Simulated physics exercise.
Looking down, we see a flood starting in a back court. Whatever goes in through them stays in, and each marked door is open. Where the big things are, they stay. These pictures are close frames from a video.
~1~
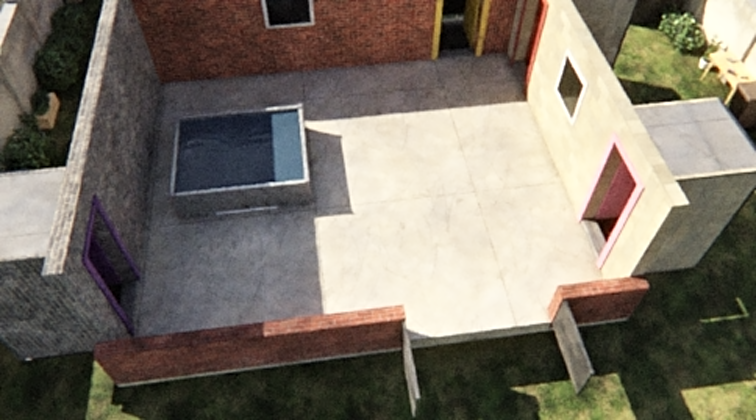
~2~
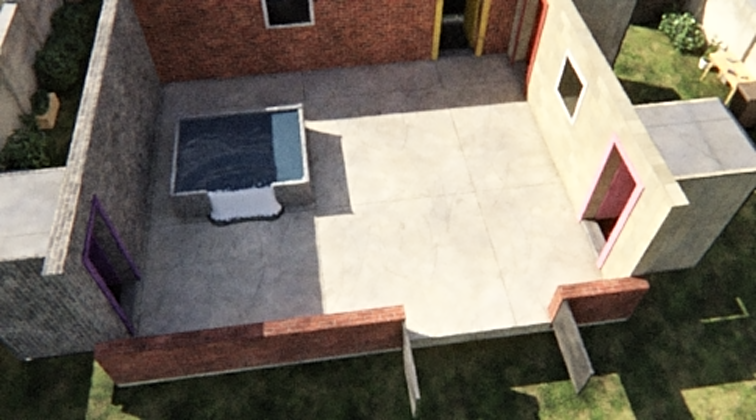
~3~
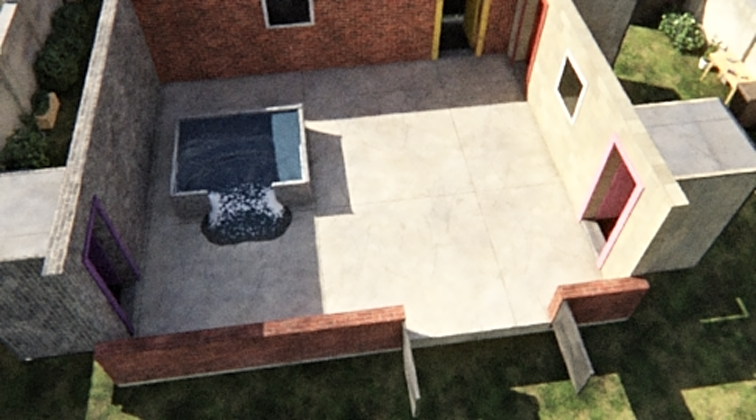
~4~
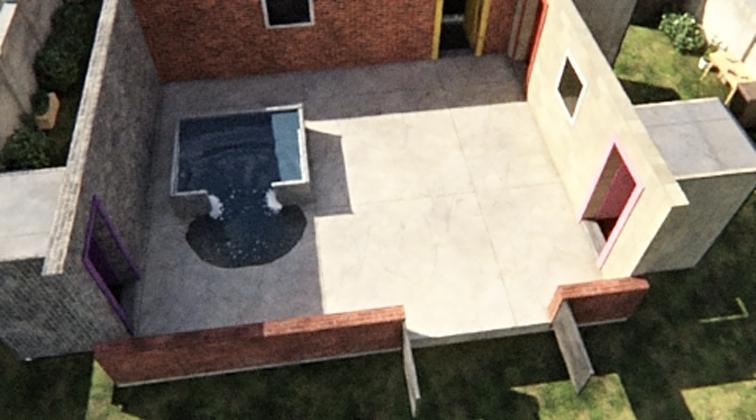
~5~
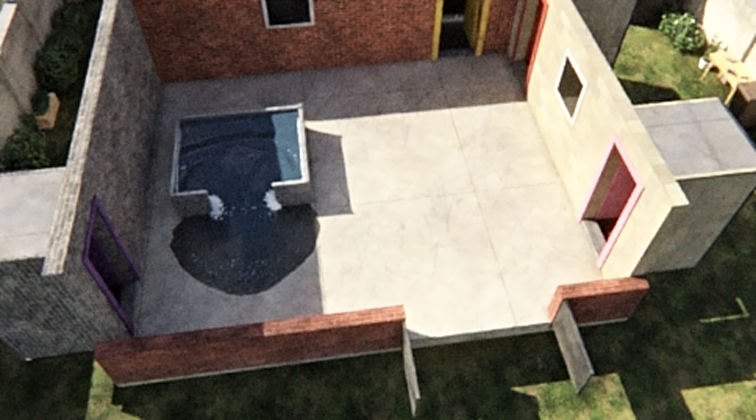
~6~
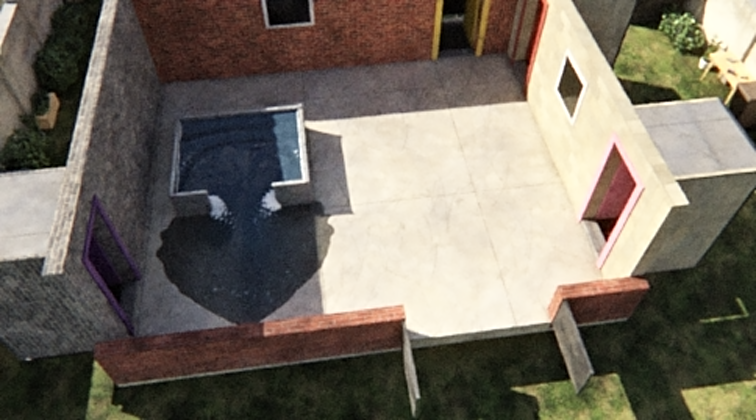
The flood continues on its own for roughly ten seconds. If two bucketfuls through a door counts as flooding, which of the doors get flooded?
The red door does not get flooded; the yellow door does not get flooded; the pink door does not get flooded; the purple door gets flooded.
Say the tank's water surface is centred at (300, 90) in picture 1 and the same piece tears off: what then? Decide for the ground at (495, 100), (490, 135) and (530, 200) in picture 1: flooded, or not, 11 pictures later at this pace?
Going through the three spots in turn: Stays untouched, stays untouched, stays untouched.
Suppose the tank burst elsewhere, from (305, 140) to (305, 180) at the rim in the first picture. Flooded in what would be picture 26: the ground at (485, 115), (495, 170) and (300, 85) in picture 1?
Spot one ends up deluged, spot two deluged, spot three untouched by the spill.
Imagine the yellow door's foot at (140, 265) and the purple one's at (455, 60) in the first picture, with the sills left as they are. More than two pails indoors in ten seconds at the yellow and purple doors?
Yellow door: Exceeds the limit; purple door: Falls short.
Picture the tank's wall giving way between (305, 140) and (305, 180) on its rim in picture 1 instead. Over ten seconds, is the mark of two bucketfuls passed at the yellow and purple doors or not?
The yellow one exceeds the limit; the purple one falls short.
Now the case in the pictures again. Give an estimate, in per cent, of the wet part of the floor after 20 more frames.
30 %, roughly.
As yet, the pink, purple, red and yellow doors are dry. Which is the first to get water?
The answer here is the purple door.
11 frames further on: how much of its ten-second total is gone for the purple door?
My estimate: Close to 5 per cent.
A moment on, water covers 20 % of the floor; the red door not reached, the yellow door not reached, the pink door not reached, the purple door wet at the sill, nothing in.
Next, water covers 20 % of the floor; the red door not reached, the yellow door not reached, the pink door not reached, the purple door under two buckets in.
Then, water covers 30 % of the floor; the red door not reached, the yellow door not reached, the pink door not reached, the purple door over two buckets in.
Later, water covers 55 % of the floor; the red door not reached, the yellow door not reached, the pink door wet at the sill, nothing in, the purple door far over two buckets in.
In the end, water covers 75 % of the floor; the red door wet at the sill, nothing in, the yellow door wet at the sill, nothing in, the pink door wet at the sill, nothing in, the purple door far over two buckets in.
